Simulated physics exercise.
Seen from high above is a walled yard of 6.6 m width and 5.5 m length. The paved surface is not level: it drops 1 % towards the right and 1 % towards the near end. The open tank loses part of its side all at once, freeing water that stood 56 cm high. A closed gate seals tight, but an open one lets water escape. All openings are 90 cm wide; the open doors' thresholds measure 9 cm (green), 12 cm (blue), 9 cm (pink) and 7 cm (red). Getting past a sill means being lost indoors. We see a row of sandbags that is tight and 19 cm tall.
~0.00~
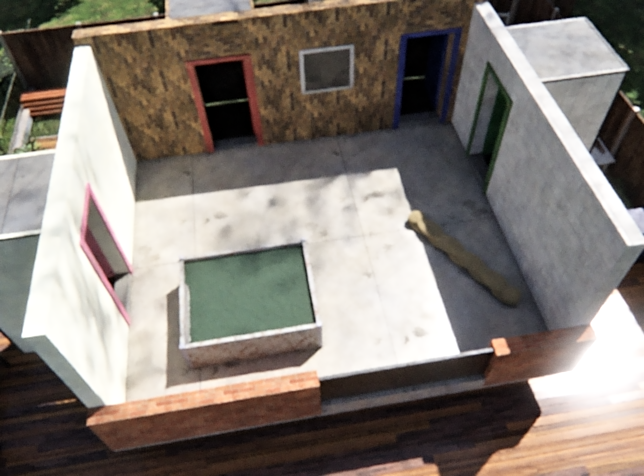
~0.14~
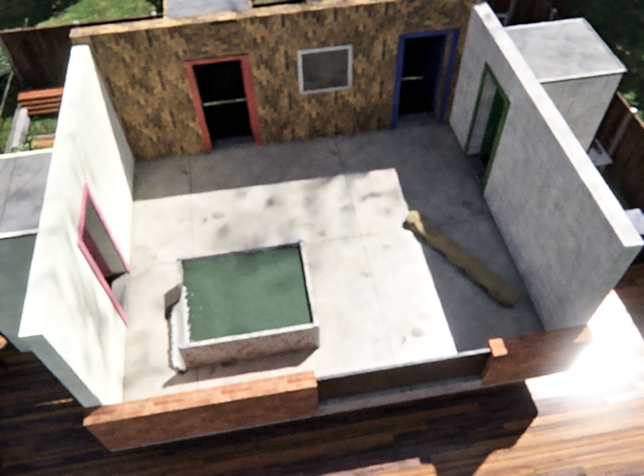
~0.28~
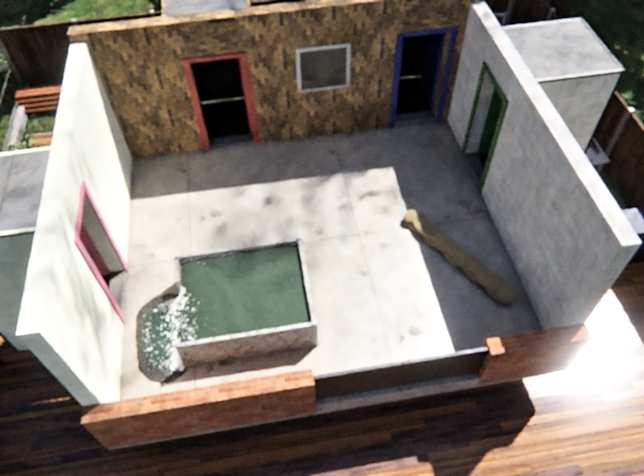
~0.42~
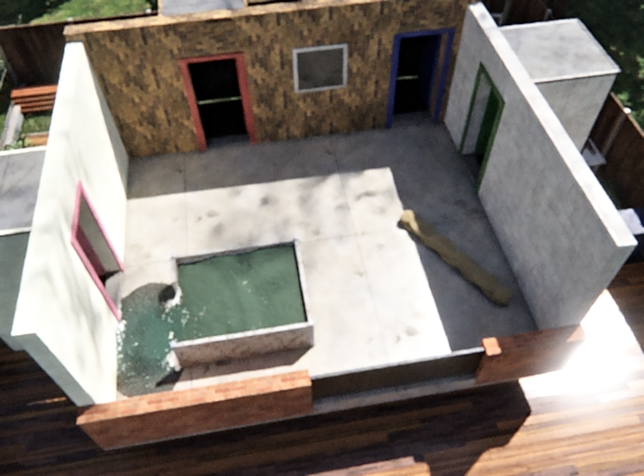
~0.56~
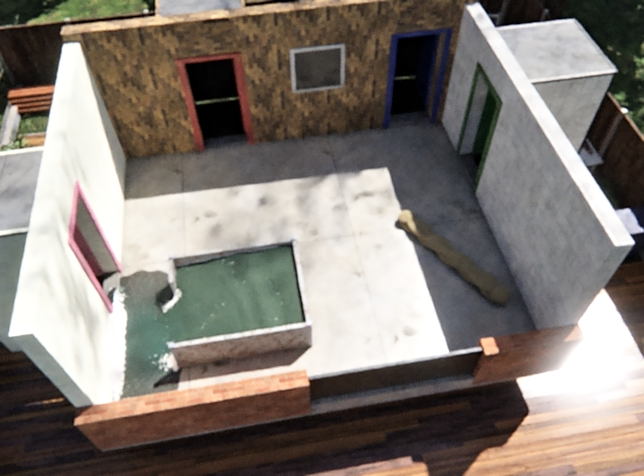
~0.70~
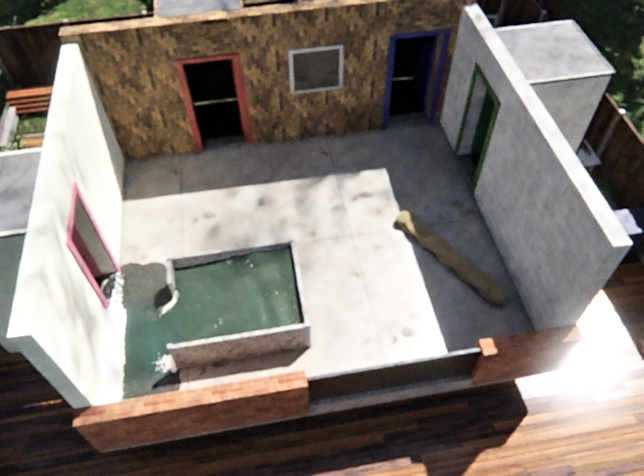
Walled yard seen from above, with green water bursting from the left side of an open tank and spreading across pale paving.
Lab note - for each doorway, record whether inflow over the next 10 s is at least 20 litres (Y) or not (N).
Record: Green door N; blue door N; pink door Y; red door N.
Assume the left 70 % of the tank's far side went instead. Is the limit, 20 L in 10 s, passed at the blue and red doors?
Well, against that limit, at blue it's within bounds, and at red it's too much.
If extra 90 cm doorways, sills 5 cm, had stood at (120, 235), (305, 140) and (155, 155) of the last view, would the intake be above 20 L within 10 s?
Result in order - not enough, not enough, more than that.
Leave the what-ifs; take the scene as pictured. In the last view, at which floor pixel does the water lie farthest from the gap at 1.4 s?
Somewhere near pixel (122, 215).
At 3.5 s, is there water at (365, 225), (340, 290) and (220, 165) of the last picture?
First spot not yet wet, second not yet wet, third submerged.
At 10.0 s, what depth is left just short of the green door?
Roughly 8.5 cm deep.
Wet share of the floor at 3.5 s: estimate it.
Covered: Roughly 45 %.
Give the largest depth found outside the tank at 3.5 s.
It tops out at some 22 cm.
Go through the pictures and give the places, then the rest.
In the first frame, still water, 56 cm deep, in the open tank at (248, 293).
In the second frame, the front is at (180, 368), 0.6 m from the gap at (187, 326); 0.2 m2 of floor is under water; 56 cm left at the back of the open tank.
In the third frame, water pours out at (186, 326) and has run 0.8 m, to (158, 377); typically 9 cm deep outside, 56 cm at the open tank's back.
In the fourth frame, the front is at (117, 383), 1.2 m from the gap at (182, 327); 1.6 m2 of floor is under water; 56 cm left at the back of the open tank.
In the fifth frame, the front is at a hidden place, 1.6 m from the gap at (180, 327); 2.0 m2 of floor is under water; 56 cm left at the back of the open tank.
In the sixth frame, the front is at (119, 270), 1.7 m from the gap at (178, 328); 2.2 m2 of floor is under water; 52 cm left at the back of the open tank.
After 1.4 s water covers 10 % of the floor and is deepest (53 cm) near (112, 424); green door not reached, blue door not reached, pink door 19 cm at the sill, 21 L in, red door not reached.
After 2.2 s water covers 25 % of the floor and is deepest (39 cm) near (112, 424); green door not reached, blue door not reached, pink door 18 cm at the sill, 55 L in, red door not reached.
After 3.5 s water covers 45 % of the floor and is deepest (22 cm) near (137, 420); green door not reached, blue door not reached, pink door 13 cm at the sill, 86 L in, red door 9 cm at the sill, 0 L in.
After 6.0 s water covers 75 % of the floor and is deepest (17 cm) near (539, 352); green door 2 cm at the sill, 0 L in, blue door 2 cm at the sill, 0 L in, pink door 8 cm at the sill, 99 L in, red door 7 cm at the sill, 3 L in.
After 10.0 s water covers 95 % of the floor and is deepest (12 cm) near (539, 352); green door 9 cm at the sill, 0 L in, blue door 6 cm at the sill, 0 L in, pink door 4 cm at the sill, 100 L in, red door 3 cm at the sill, 3 L in.
